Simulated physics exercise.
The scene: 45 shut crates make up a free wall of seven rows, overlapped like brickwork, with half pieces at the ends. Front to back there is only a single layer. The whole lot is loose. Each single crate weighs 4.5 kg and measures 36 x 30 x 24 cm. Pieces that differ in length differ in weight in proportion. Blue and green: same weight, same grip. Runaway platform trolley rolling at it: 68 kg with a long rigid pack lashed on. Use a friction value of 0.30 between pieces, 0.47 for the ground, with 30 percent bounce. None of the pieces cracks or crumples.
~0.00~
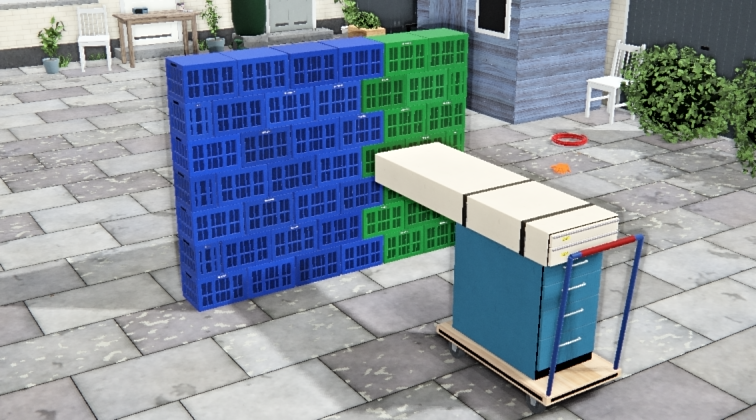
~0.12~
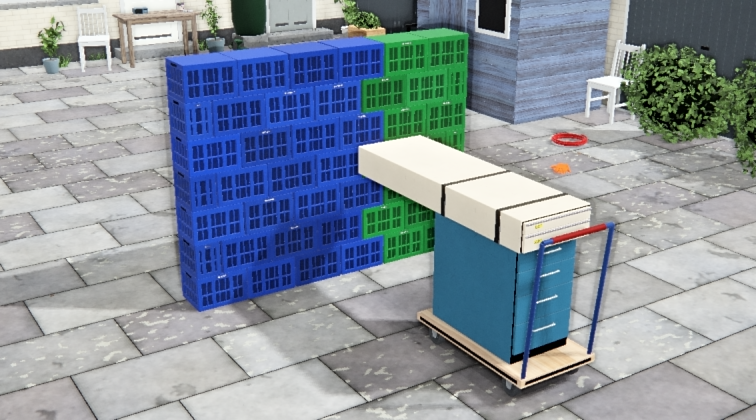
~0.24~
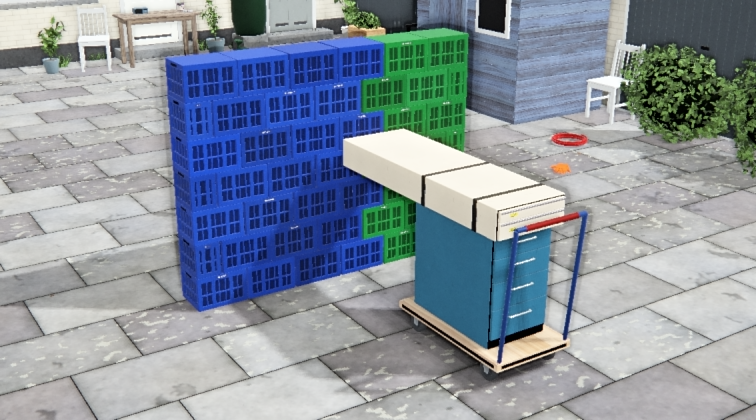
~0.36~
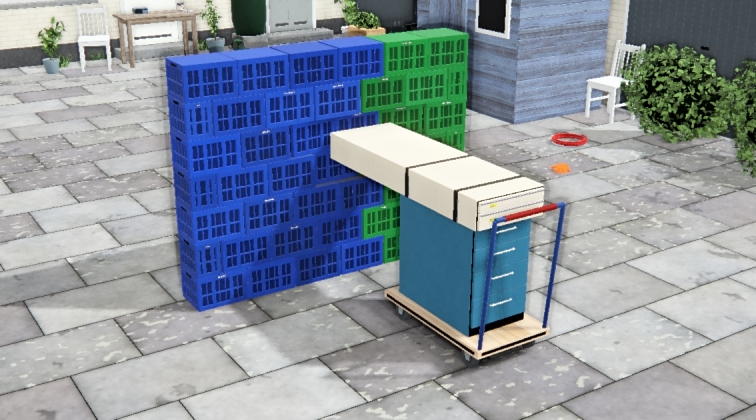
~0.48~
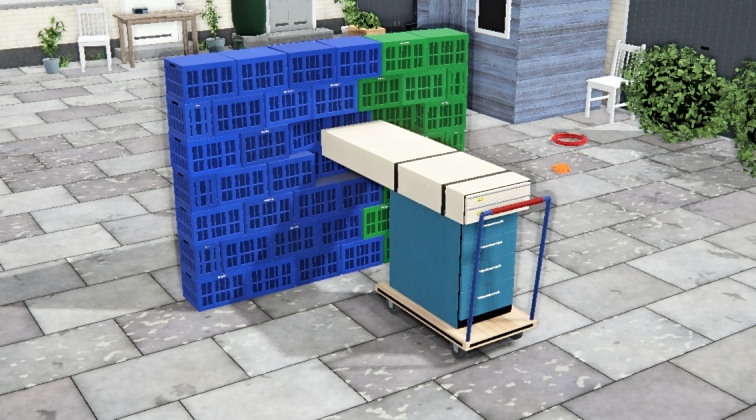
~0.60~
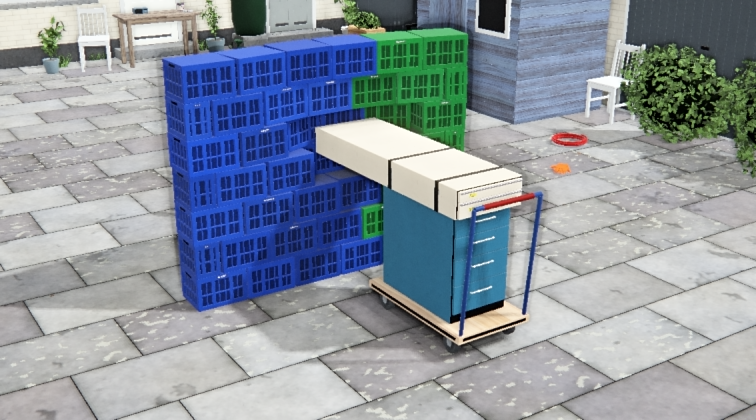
At first, a platform trolley carrying a blue cabinet topped by a long cream load rolls leftward toward a wall of blue and green crates. The load's front end then meets the wall and pushes in the crates around it, and the upper crates shift slightly out of line as the trolley keeps rolling.
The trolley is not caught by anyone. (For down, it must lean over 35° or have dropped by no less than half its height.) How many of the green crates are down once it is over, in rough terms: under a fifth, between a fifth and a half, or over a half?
The fallen share will land between fifth and half.
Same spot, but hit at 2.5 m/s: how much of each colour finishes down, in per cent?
You'd end up with green at 40 per cent down and blue at 20 per cent.
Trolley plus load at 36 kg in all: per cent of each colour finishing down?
Colour by colour that makes green 0, blue 0 percent.
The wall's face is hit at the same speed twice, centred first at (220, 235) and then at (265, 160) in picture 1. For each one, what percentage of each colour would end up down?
For green it's 0 then 0 per cent, for blue 50 then 50 per cent.
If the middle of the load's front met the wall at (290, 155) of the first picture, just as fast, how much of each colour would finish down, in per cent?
The green ones would be 10 per cent down and the blue ones 60 per cent.
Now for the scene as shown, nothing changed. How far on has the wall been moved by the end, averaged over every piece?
Averaged out, it's some 35 centimetres.
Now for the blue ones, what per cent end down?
By colour: Blue 30 per cent.
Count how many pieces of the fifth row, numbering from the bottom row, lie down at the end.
The tally comes to 3.
After 1.14 s, load 45 cm past the wall's line, still rolling; 3 of the 17 green crates down (7 of 45 in all colours); top green crate 11° from how it stood; top blue crate 15° from how it stood.
After 1.72 s, load 60 cm past the wall's line, still rolling; 6 of the 17 green crates down (14 of 45 in all colours); top green crate on its side; top blue crate 51° from how it stood, 98 cm lower.
In the end (3.2 s), load 69 cm past the wall's line, stopped; 6 of the 17 green crates down (14 of 45 in all colours); top green crate upside down; top blue crate upside down. That is 35 per cent. From the last view, middles, top green crate near (333, 176), top blue crate near (169, 229).
